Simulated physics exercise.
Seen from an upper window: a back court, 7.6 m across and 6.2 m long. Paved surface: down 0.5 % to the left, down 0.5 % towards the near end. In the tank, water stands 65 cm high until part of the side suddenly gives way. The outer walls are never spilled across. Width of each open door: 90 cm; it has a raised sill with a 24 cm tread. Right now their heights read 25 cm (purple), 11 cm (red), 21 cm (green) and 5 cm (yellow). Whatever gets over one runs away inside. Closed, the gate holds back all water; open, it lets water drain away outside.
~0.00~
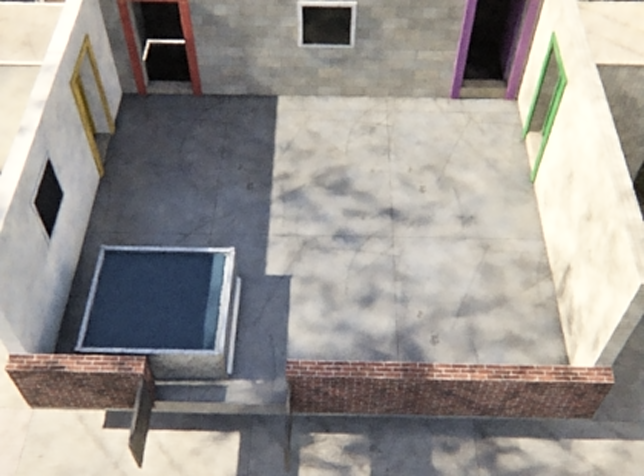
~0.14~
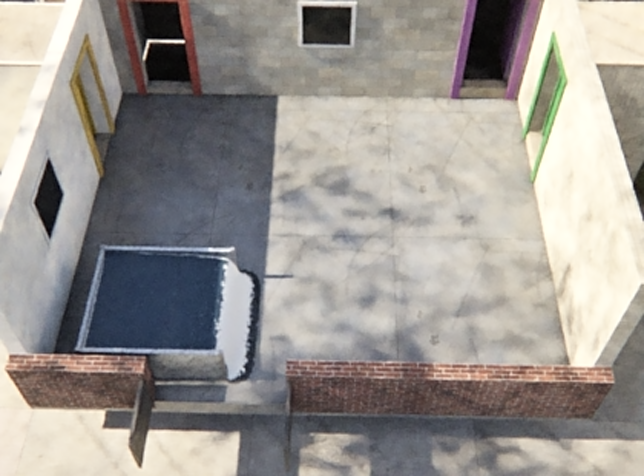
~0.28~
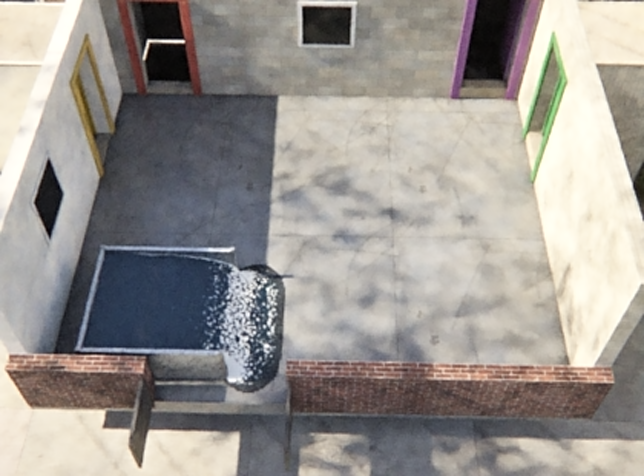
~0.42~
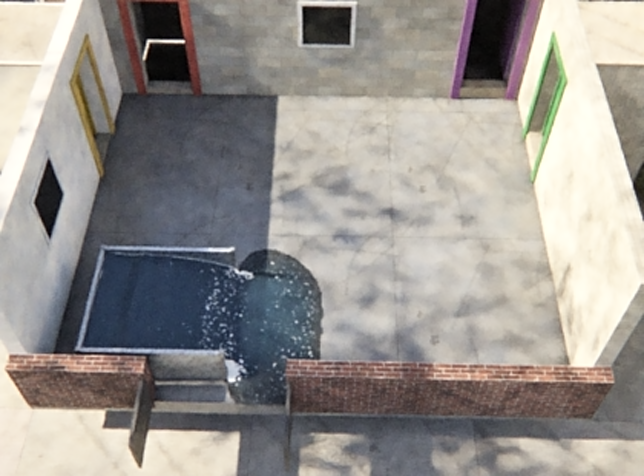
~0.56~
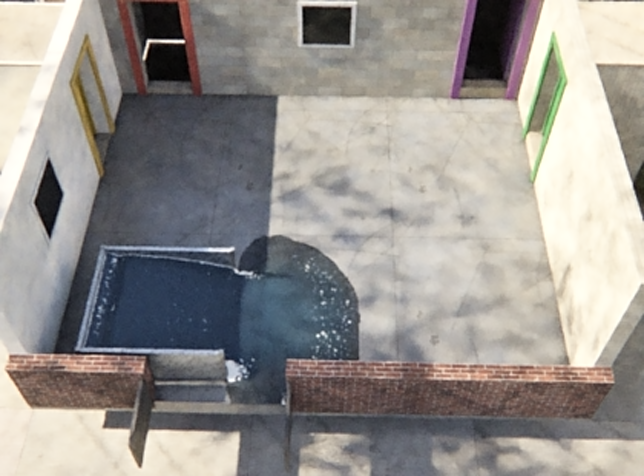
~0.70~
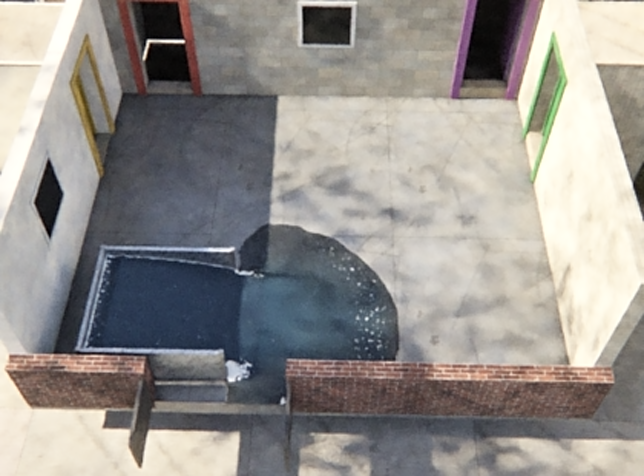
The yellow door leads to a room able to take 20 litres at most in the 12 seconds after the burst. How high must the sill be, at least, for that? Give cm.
About 6 cm.
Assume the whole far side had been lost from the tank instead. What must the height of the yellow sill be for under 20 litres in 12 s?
Roughly 10.0 cm.
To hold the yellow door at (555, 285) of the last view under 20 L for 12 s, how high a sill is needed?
Minimum: Close to 17 cm.
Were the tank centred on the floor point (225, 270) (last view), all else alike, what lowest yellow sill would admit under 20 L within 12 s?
With that change, some 6.0 centimetres.
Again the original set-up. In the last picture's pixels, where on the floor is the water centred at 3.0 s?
The centre of all the water is around (390, 304).
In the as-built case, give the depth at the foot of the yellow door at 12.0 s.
The depth there is around 9.5 cm.
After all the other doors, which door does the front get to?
The yellow one comes last.
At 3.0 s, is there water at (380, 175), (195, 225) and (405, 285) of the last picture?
So the three spots come out swamped, spared, swamped, in that order.
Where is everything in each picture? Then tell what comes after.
The first frame shows the tank at (160, 300) is whole and still, 65 cm deep; the yellow door at (94, 111) is dry.
In the second frame, water pours out at (228, 317) and has run 0.3 m, to (250, 347); about 9 cm deep outside, 65 cm at the back.
In the third frame, the front is at a hidden place, 0.7 m from the gap at (228, 318); 1.3 m2 of floor is wet, 65 cm left at the back.
In the fourth frame, the gap is at (228, 319), the front 1.3 m out at (315, 345); the back of the tank holds 64 cm.
In the fifth frame, the front is at (351, 360), 1.8 m from the gap at (228, 320); 4.3 m2 of floor is wet, 58 cm left at the back.
In the sixth frame, the gap is at (228, 320), the front 2.4 m out at (391, 346); the back of the tank holds 55 cm; 3.6 m in a straight line remain to the yellow door at (94, 111).
After 1.4 s water covers 30 % of the floor, deepest (26 cm) near (237, 354); it has not reached the yellow door.
After 3.0 s water covers 45 % of the floor, deepest (31 cm) near (536, 393); it has not reached the yellow door.
After 12.0 s water covers 95 % of the floor, deepest (10 cm) near (102, 171); 9 cm at the yellow door, 31 litres in over its 5 cm sill.
At the yellow door as built, the water arrived by 8.5 s and peaked near 10 cm at 10.4 s.
Run again over the same 12 s with other heights there, 26 litres in over 5.5 cm, 9 litres over 7.5 cm. The limit of 20 litres is kept from about 6 cm up.
